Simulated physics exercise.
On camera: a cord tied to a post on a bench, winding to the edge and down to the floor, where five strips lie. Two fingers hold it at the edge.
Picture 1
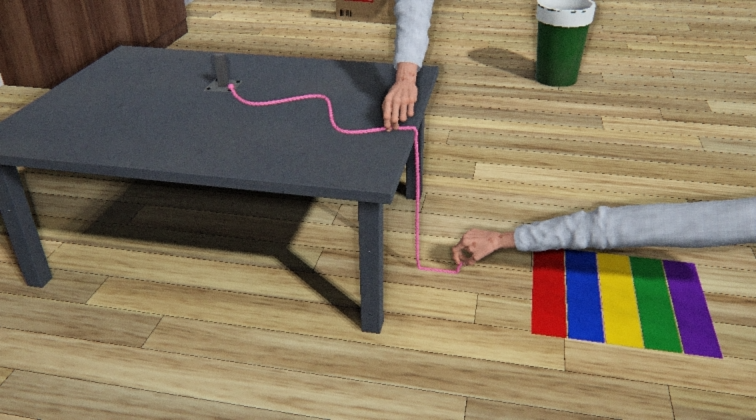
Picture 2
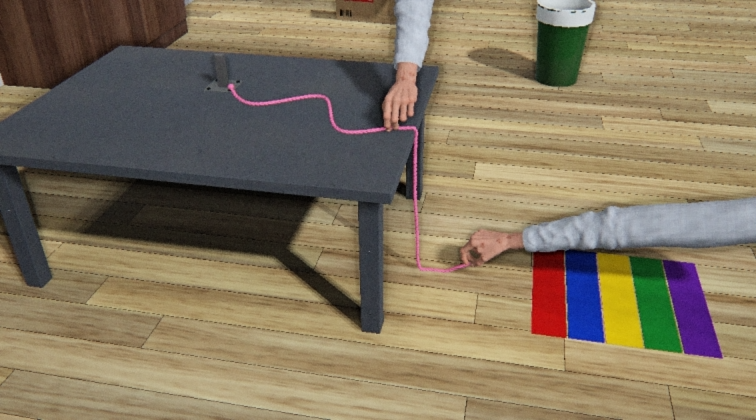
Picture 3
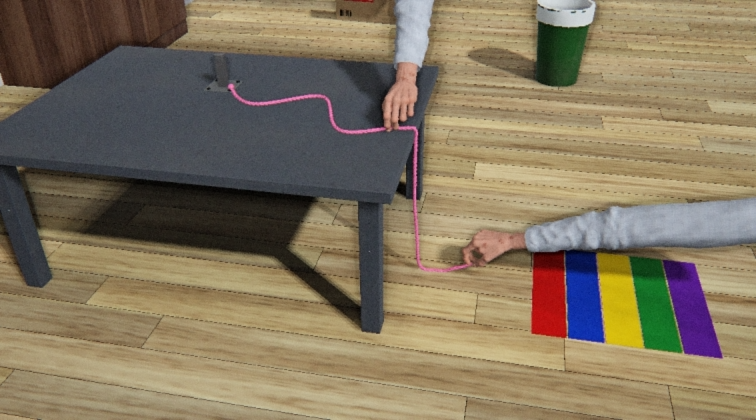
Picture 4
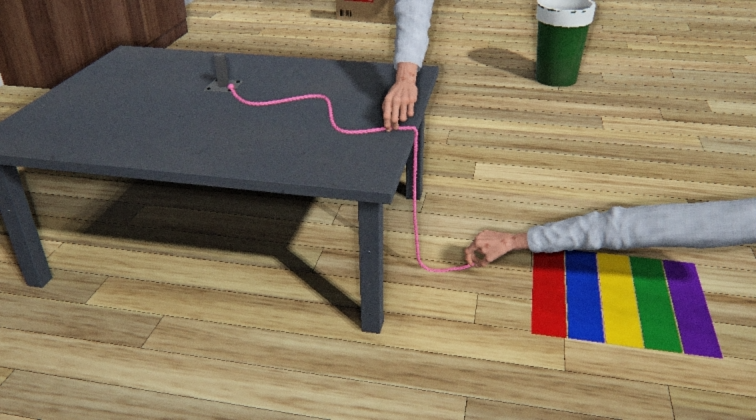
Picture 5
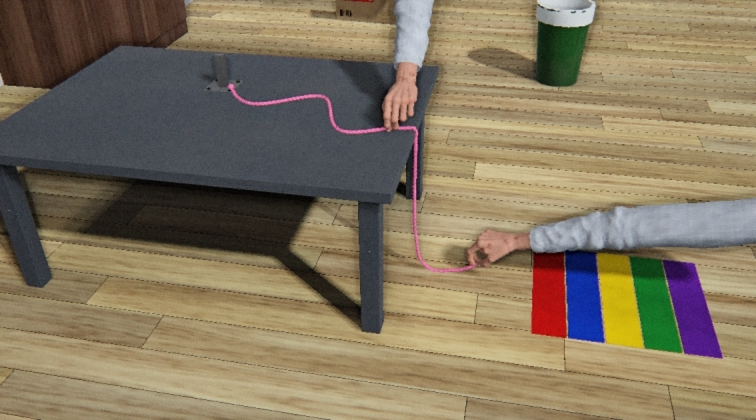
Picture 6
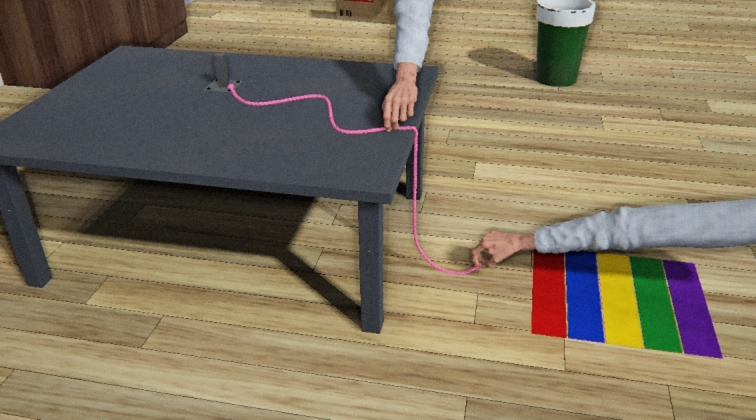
The clip opens on a pink cord running from a post across a dark table and over its edge to the floor, one hand pressing it near the edge. A second hand, holding the cord's end, moves slightly right near the five coloured strips, while the cord's lower bend rounds out.
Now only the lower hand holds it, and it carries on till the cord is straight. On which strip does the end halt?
The end stops over the green strip.
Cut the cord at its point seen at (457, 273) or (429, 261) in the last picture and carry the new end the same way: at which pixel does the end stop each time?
About (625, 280) and (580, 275).
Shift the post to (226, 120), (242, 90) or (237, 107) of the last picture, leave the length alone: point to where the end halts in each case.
In that order: (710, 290), (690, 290) and (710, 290).
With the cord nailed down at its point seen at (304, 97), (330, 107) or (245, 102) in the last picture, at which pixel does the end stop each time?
The places are (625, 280), (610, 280) and (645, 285).
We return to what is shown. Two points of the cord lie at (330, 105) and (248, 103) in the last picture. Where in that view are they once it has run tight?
About (364, 110), and the other about (274, 94).
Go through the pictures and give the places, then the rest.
End (461, 263); red (549, 318); blue (585, 322); yellow (622, 327); green (660, 332); purple (699, 337), in the first picture.
End (469, 263); cord through (240, 99) (308, 97) (332, 120) (399, 128) (415, 188) (418, 255), in the second picture.
End (472, 264), in the third picture.
End (474, 264); cord through (240, 99) (308, 97) (332, 120) (399, 128) (414, 188) (418, 255), in the fourth picture.
End (476, 264), in the fifth picture.
End (481, 265); cord through (240, 99) (308, 97) (332, 120) (399, 128) (415, 188) (423, 254), in the sixth picture.
Soon after, end near (592, 278); over blue.
Then, end near (635, 283); over yellow.
At full stretch, end near (660, 285); over green. It gets as far as the green strip.
